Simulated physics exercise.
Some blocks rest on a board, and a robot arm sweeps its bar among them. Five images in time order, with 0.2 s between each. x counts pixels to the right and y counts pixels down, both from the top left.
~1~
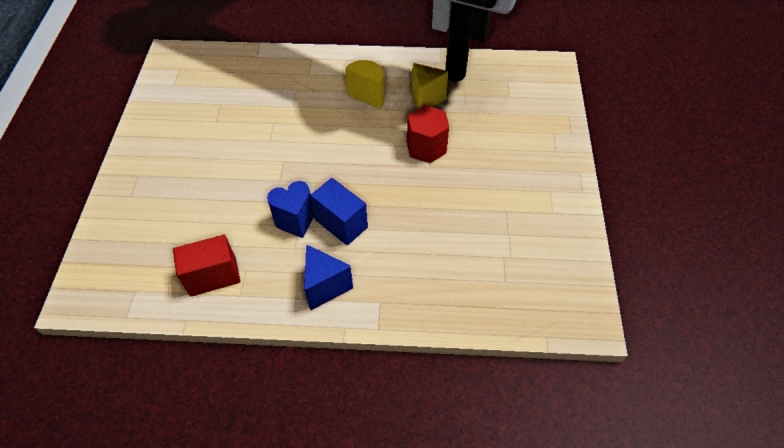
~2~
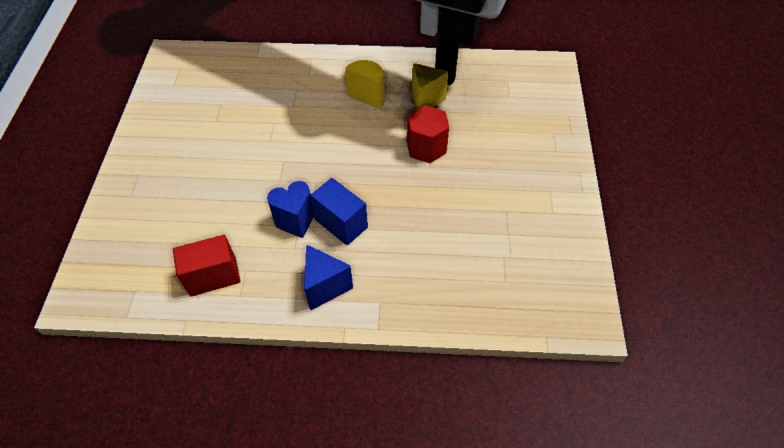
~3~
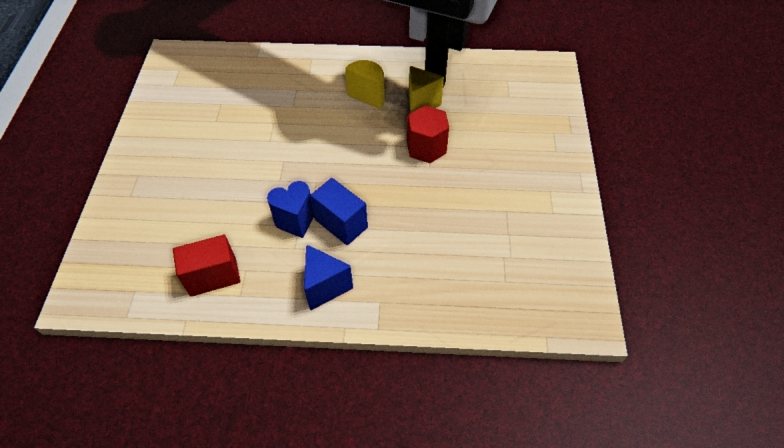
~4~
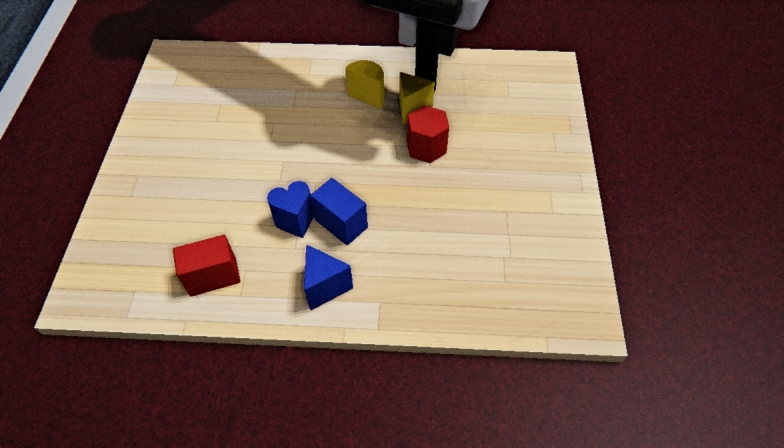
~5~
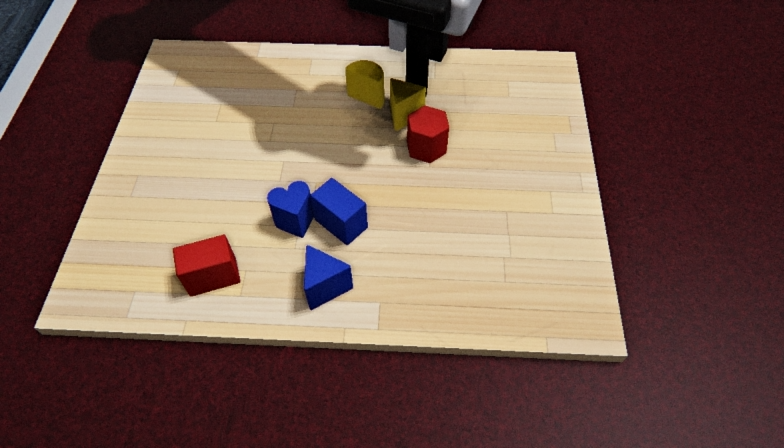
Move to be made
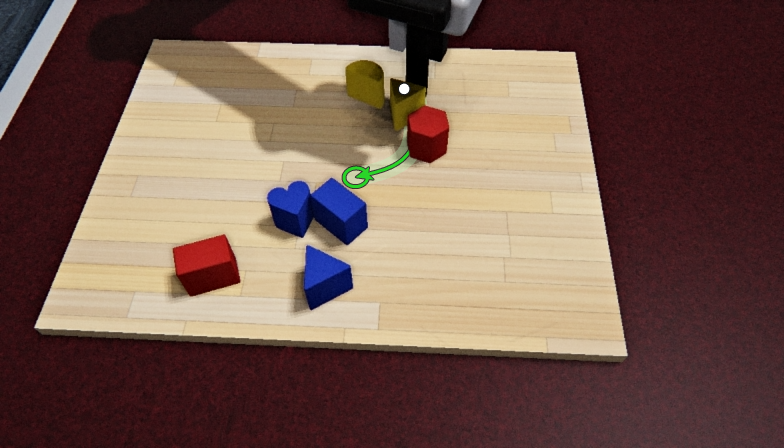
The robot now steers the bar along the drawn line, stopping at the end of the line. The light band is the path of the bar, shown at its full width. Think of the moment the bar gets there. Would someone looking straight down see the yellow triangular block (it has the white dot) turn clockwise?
My answer is yes.
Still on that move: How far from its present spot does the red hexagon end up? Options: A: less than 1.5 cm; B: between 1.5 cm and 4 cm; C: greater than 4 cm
B: Between 1.5 cm and 4 cm.
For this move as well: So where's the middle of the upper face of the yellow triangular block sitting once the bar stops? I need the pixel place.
Located at (387, 112).
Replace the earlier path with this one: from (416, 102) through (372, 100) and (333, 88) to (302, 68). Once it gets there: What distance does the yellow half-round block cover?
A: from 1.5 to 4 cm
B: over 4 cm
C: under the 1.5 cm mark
B: Over 4 cm.
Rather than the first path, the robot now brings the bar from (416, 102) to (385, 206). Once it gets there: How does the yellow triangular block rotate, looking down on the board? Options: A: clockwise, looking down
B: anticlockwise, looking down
I choose A.
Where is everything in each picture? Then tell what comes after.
Tip of the bar (455, 76), middles of tops, yellow half-round block (367, 68), yellow triangular block (427, 73), red hexagon (428, 120), in the first picture.
Bar (445, 80), nothing pushed, in the second picture.
Bar (435, 85), yellow triangular block (422, 77), in the third picture.
Bar (425, 90), yellow triangular block (413, 83), in the fourth picture.
Bar (416, 95), yellow half-round block (367, 68), yellow triangular block (404, 89), red hexagon (428, 120), in the fifth picture.
The line goes from (416, 102) over (415, 134) and (397, 163) to (356, 177); the dot is on the yellow triangular block.
On the path given first. One third of the way, bar (415, 128); yellow triangular block (390, 107), turned 50° clockwise; red hexagon (432, 128).
Two thirds of the way, bar (397, 157); yellow triangular block (387, 112), turned 90° clockwise; red hexagon (438, 139), turned 15° anticlockwise.
At the end, bar (355, 171); yellow half-round block unmoved; yellow triangular block (387, 112), turned 90° clockwise; red hexagon (438, 139), turned 15° anticlockwise.
